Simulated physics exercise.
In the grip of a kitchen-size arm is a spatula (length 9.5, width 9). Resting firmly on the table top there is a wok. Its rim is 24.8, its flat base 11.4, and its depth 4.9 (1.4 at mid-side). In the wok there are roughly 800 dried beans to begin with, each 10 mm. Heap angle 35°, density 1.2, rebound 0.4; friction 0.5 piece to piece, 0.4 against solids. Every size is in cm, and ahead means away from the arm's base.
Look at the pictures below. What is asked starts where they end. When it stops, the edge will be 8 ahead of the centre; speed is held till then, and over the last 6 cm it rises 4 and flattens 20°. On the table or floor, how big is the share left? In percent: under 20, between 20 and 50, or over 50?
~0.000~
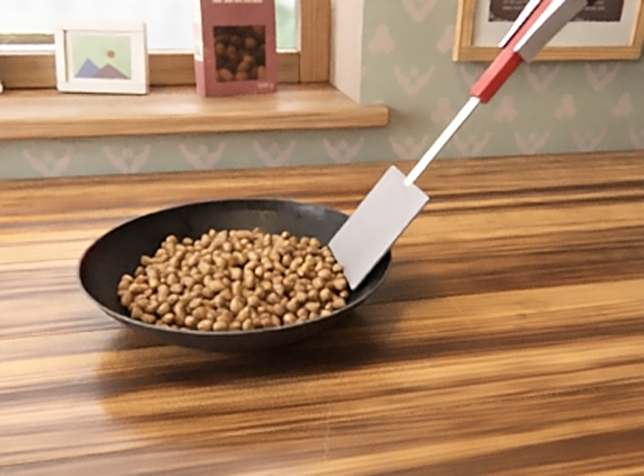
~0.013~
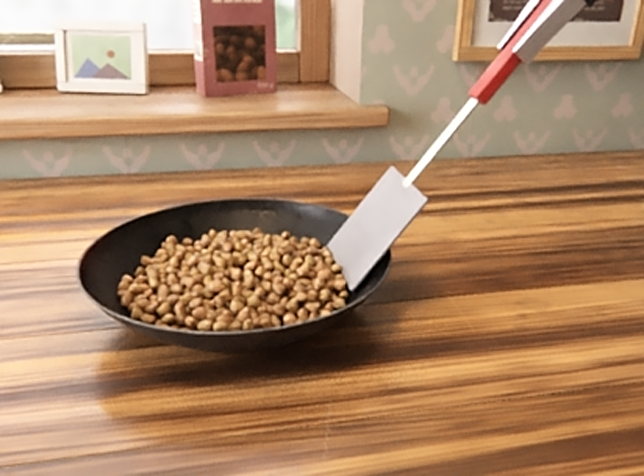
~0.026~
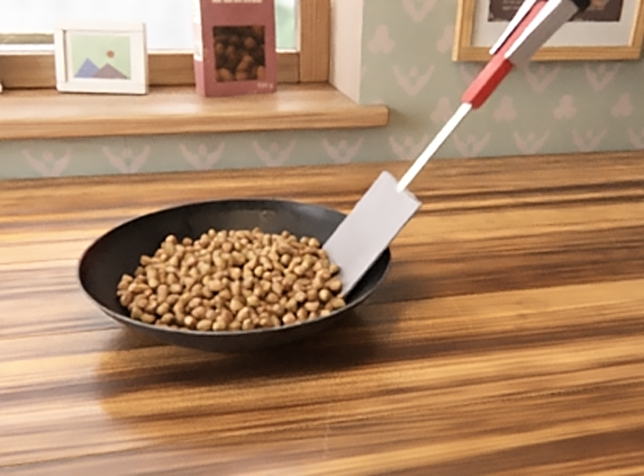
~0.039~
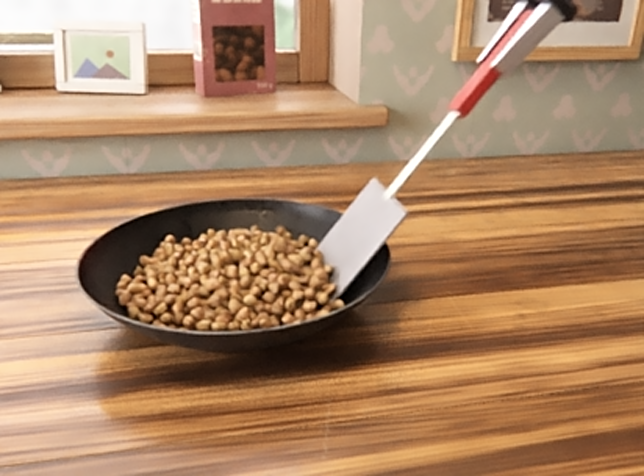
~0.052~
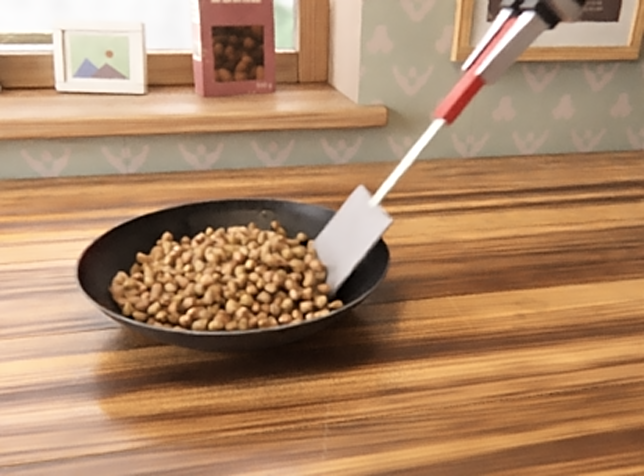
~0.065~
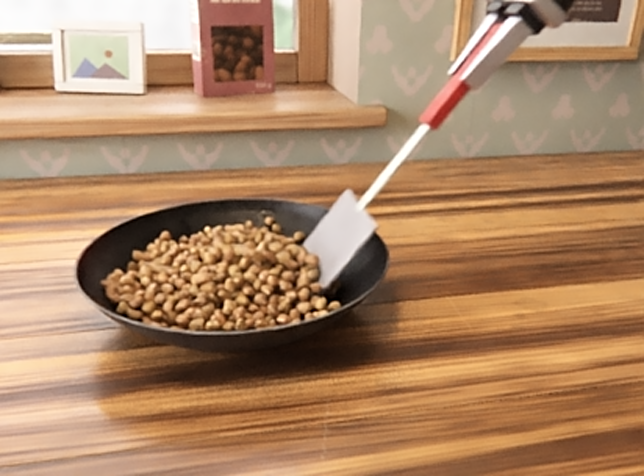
Between 20 and 50 percent.
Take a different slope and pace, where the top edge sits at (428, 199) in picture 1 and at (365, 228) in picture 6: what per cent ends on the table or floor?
Close to 40 in a hundred.
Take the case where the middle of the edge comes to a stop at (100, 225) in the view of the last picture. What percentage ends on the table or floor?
Estimate: Approx. 45 %.
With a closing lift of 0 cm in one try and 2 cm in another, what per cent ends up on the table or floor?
Result: Approx. 40 % and 45 %, one try each.
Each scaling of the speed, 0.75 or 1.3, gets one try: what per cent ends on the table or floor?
Some 35 per cent, then some 45 per cent, on the table or floor.
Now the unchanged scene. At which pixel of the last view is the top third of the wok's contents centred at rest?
About (149, 274).
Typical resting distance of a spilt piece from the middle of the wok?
About 24 cm out from the centre.
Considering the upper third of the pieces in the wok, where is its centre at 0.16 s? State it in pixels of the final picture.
It is centred at roughly (141, 254).
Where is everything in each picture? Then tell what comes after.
In the first frame, spatula top edge at (410, 181), sloping 52°; upper third of the load around (241, 275), from x 125 to 345, top at y 235; 805 in the wok.
In the second frame, spatula top edge at (409, 182), sloping 52°; upper third of the load around (241, 275), from x 125 to 345, top at y 235.
In the third frame, spatula top edge at (402, 186), sloping 52°; upper third of the load around (241, 274), from x 125 to 340, top at y 235.
In the fourth frame, spatula top edge at (390, 194), sloping 52°; upper third of the load around (242, 272), from x 125 to 340, top at y 230.
In the fifth frame, spatula top edge at (376, 202), sloping 52°; upper third of the load around (237, 270), from x 115 to 335, top at y 225.
In the sixth frame, spatula top edge at (362, 206), sloping 52°; upper third of the load around (230, 270), from x 110 to 335, top at y 220; 805 in the wok.
After 0.11 s, sloping 52°, highest piece 7 above the table; 805 in the wok.
After 0.16 s, sloping 45°, highest piece 8 above the table; 791 in the wok, 14 on the blade or in flight.
After 0.39 s, sloping 32°, highest piece 10 above the table; 492 in the wok, 218 on the table or floor, 95 on the blade or in flight.
After 1.44 s, sloping 32°, highest piece 5 above the table; 492 in the wok, 313 on the table or floor.
At rest, 492 in the wok, 313 on the table or floor. That is 39 % on the table or floor.
